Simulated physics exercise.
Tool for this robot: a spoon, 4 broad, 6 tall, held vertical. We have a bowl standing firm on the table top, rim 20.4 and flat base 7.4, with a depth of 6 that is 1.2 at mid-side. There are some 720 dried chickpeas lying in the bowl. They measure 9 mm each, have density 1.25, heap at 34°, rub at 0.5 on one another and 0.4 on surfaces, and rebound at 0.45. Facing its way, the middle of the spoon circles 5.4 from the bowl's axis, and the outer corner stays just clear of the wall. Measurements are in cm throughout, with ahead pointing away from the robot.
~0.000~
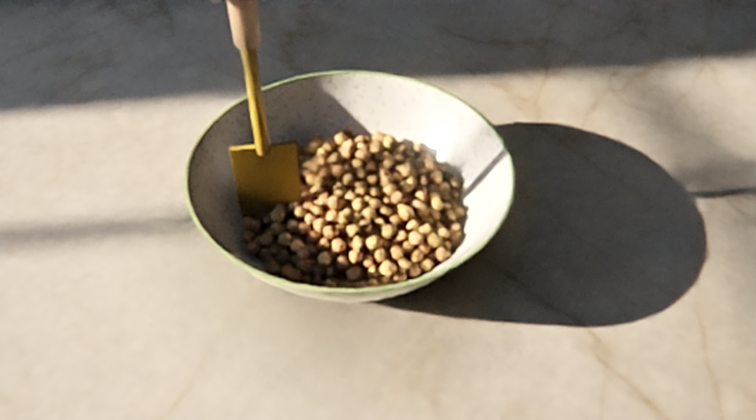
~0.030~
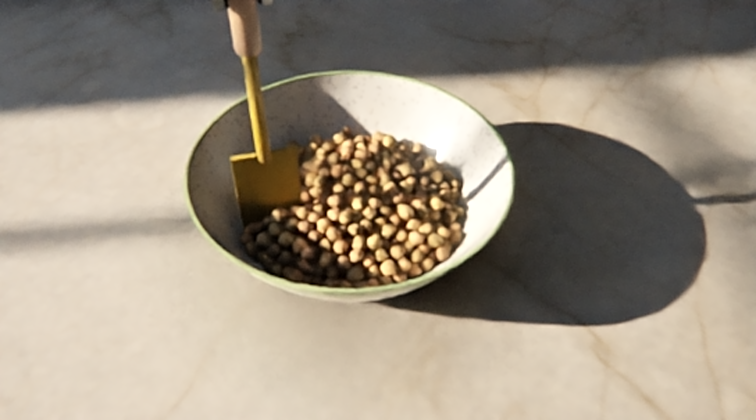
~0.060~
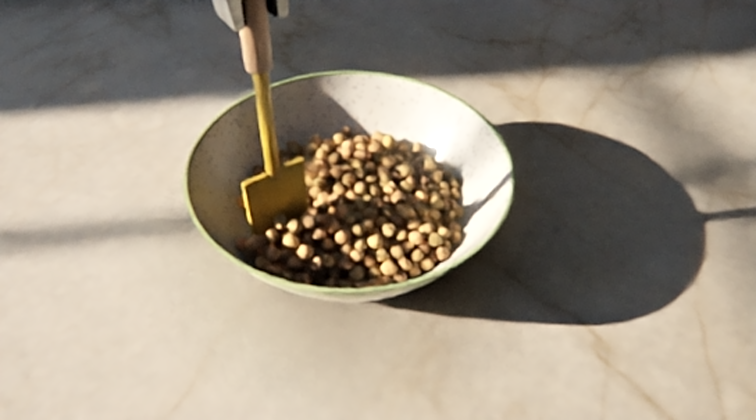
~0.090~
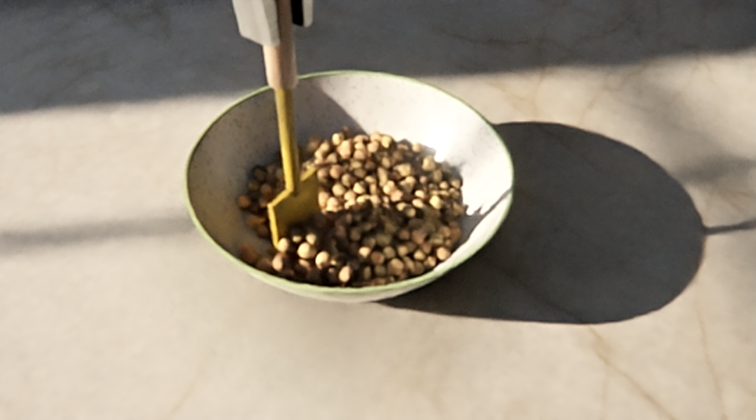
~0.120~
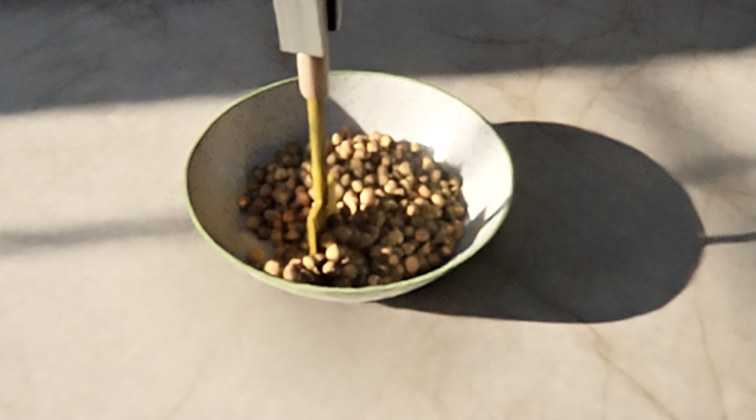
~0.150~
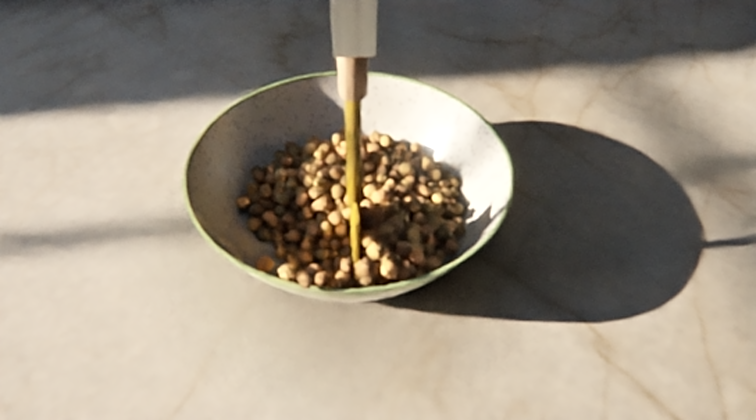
Yellow flat-bladed tool held by a robot sweeping through chickpeas in a pale bowl, moving from the left side toward the front while turning edge-on.
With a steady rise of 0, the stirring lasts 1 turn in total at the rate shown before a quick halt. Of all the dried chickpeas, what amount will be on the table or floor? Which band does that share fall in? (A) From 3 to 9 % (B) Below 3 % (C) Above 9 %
C.
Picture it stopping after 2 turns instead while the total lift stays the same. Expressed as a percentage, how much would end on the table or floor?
Estimate: About 20 percent.
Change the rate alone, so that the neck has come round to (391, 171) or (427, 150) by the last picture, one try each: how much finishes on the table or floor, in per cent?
About 25 per cent, then about 30 per cent.
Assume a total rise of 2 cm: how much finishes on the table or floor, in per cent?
Result: Roughly 5 %.
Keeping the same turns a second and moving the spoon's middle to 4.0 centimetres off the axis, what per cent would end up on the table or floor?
Close to 5 in a hundred then.
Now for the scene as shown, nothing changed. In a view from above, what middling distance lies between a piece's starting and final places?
I'd estimate close to 6 cm.
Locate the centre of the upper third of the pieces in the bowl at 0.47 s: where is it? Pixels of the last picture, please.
It is centred roughly at (288, 137).
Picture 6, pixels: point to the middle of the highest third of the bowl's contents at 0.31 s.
Centre of upper third: Approx. (422, 152) px.
After 0.31 s, 189° round, highest piece 8 above the table; 703 in the bowl, 8 on the table or floor, 14 in flight or on the tool.
After 0.47 s, 294° round, highest piece 8 above the table; 662 in the bowl, 44 on the table or floor, 19 in flight or on the tool.
After 0.76 s, 0° round, highest piece 5 above the table; 635 in the bowl, 90 on the table or floor.
After 1.46 s, 0° round, highest piece 5 above the table; 635 in the bowl, 90 on the table or floor.
At rest, 635 in the bowl, 90 on the table or floor. That is 12 % on the table or floor.
